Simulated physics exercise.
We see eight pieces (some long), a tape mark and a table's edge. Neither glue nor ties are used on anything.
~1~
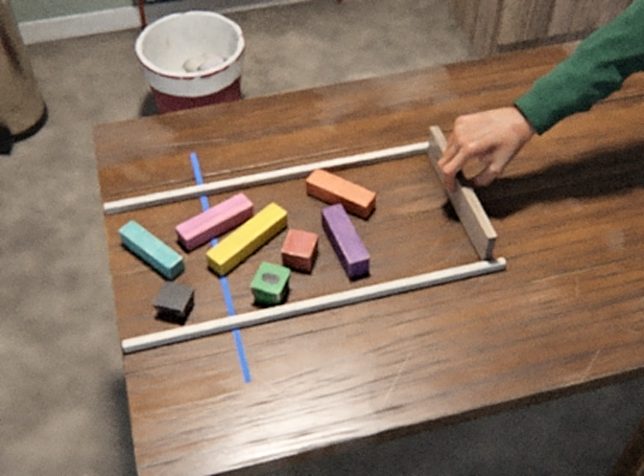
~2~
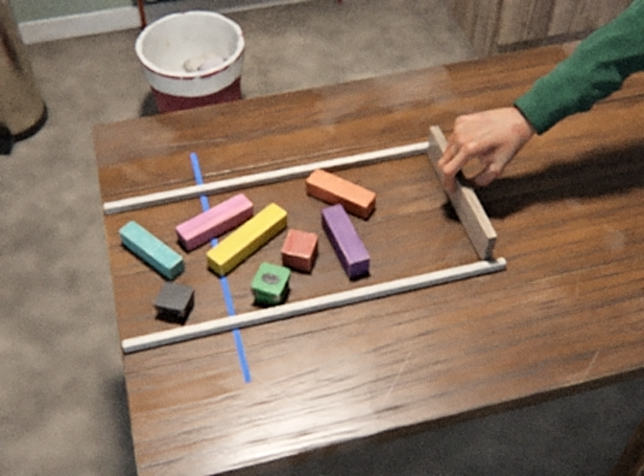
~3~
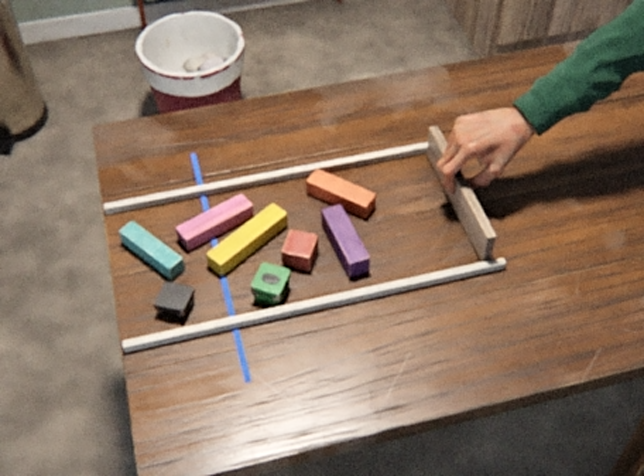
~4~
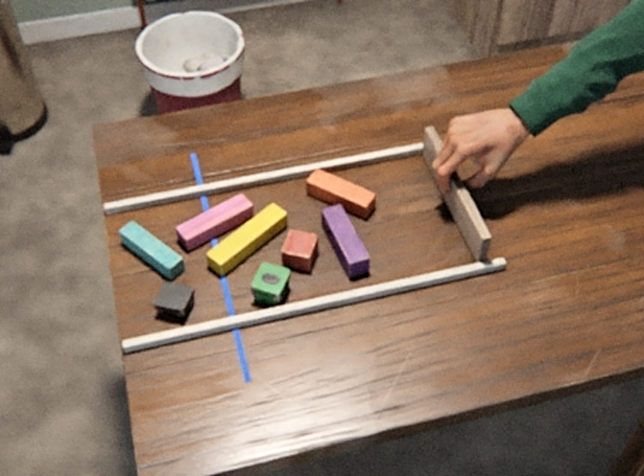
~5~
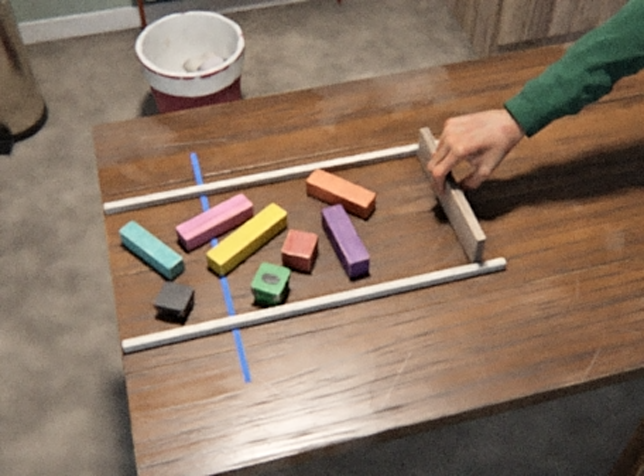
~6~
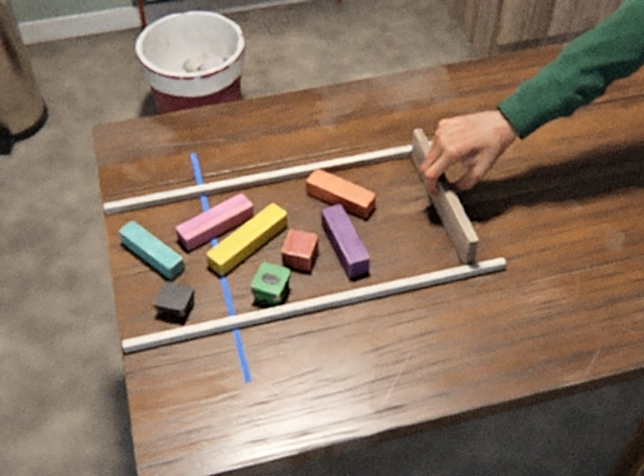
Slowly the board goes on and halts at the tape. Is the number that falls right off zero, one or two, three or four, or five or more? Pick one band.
It is zero.
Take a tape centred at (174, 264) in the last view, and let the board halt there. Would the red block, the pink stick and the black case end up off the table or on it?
The red block remains up, the pink stick holds on, the black case goes over.
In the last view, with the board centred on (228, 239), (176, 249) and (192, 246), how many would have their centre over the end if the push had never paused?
First 0, next 2, last 1.
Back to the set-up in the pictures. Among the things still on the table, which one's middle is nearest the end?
Looking at the middles, it's the turquoise bar.
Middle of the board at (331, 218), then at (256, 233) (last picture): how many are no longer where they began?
Tally at point one: 3; at point two: 7.
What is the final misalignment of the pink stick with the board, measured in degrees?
The angle is some 35°.
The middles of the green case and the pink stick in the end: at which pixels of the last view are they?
The green case ends at (191, 307) and the pink stick at (156, 227).
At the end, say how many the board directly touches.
I count 2 of them.
Early on, none off yet; turquoise bar at rest near (152, 250); black case at rest near (176, 302); pink stick at rest near (215, 222).
Finally, the number that fall off is zero.
